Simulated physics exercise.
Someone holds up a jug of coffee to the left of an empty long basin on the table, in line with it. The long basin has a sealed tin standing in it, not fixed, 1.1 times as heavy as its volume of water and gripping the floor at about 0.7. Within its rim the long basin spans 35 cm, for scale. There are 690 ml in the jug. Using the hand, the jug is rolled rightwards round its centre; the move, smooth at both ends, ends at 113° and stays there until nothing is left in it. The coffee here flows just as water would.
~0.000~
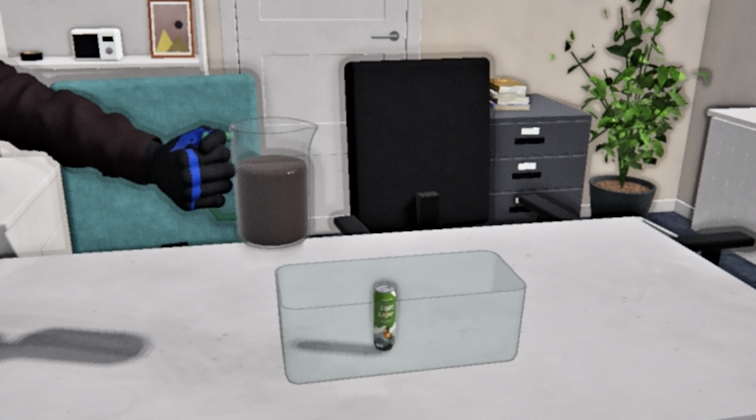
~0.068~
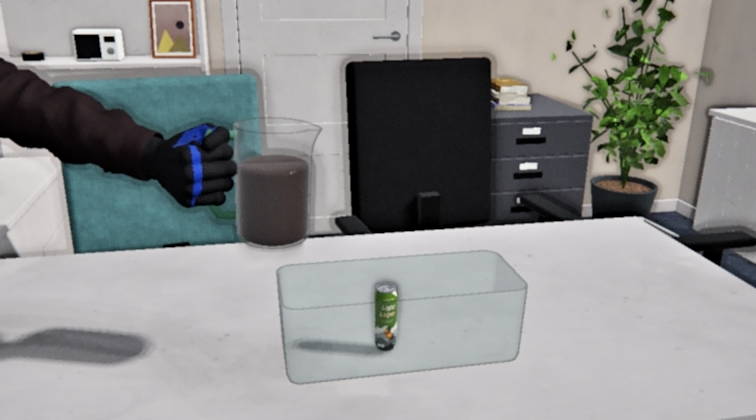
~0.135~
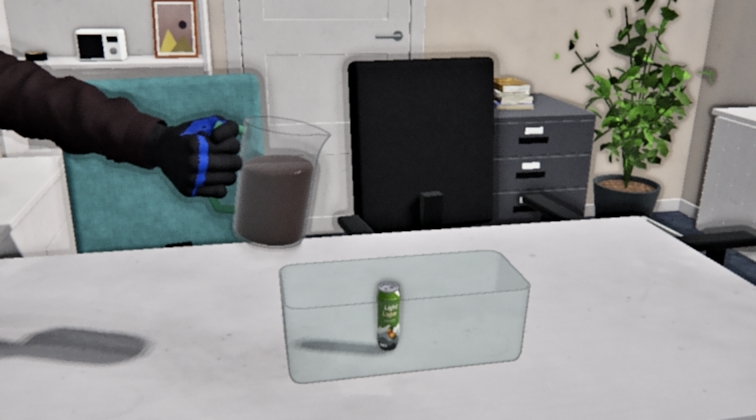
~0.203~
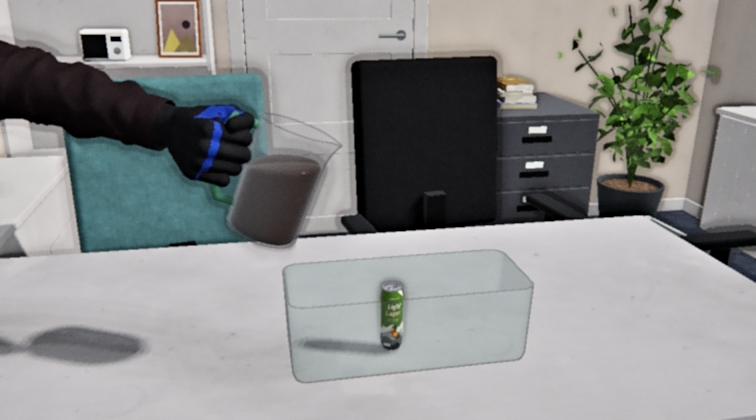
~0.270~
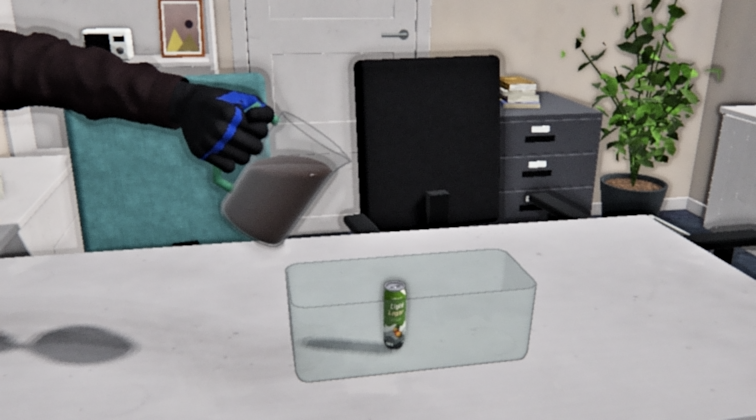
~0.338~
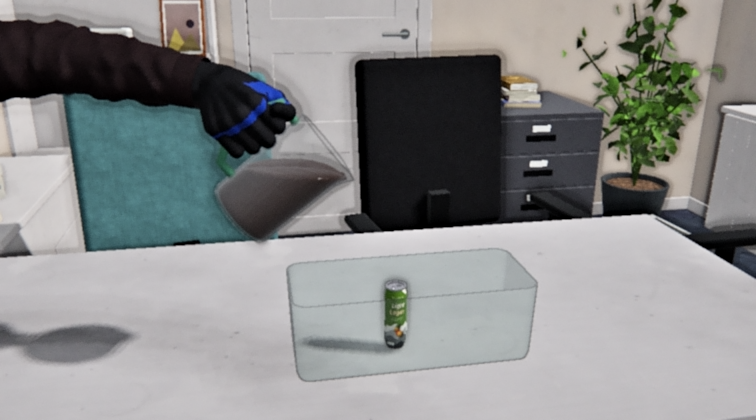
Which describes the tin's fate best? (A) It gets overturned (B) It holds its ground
Option A: It gets overturned.
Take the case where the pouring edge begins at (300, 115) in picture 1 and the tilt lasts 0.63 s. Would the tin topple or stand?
Then it tips over.
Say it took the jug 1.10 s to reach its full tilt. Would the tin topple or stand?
The tin would overturn.
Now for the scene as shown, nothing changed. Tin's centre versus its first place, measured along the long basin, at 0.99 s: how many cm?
About 12 cm.
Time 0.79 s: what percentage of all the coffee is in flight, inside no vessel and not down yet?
Some 16 % is up in the air.
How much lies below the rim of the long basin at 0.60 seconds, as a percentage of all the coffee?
12 %, roughly.
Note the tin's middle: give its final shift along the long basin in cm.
Some 12.0 cm.
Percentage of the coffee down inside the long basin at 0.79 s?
About 68 %.
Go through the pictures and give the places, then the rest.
In the first frame, tilt 0°; pouring edge (318, 125); surface from (235, 165) to (307, 162); the long basin's rim runs from (278, 288) to (510, 269); the tin's top is at (385, 290).
In the second frame, tilt 3°; pouring edge (322, 127); surface from (237, 165) to (309, 162).
In the third frame, tilt 10°; pouring edge (331, 133); surface from (241, 165) to (313, 162).
In the fourth frame, tilt 21°; pouring edge (342, 144); surface from (242, 176) to (321, 163).
In the fifth frame, tilt 36°; pouring edge (352, 160); surface from (234, 185) to (331, 165).
In the sixth frame, tilt 52°; pouring edge (355, 179); surface from (221, 182) to (345, 172).
By 0.60 s the tilt is 106° and 64 per cent is still to pour; the tin stands where it began.
By 0.79 s the tilt is 113° and 16 per cent is still to pour; the tin stands 4 cm from where it began.
By 0.99 s the tilt is 113° and 1 per cent is still to pour; the tin lies on its side.
By 1.21 s the tilt is 113° and 0 per cent is still to pour; the tin lies on its side.
At rest the tin lies on its side.
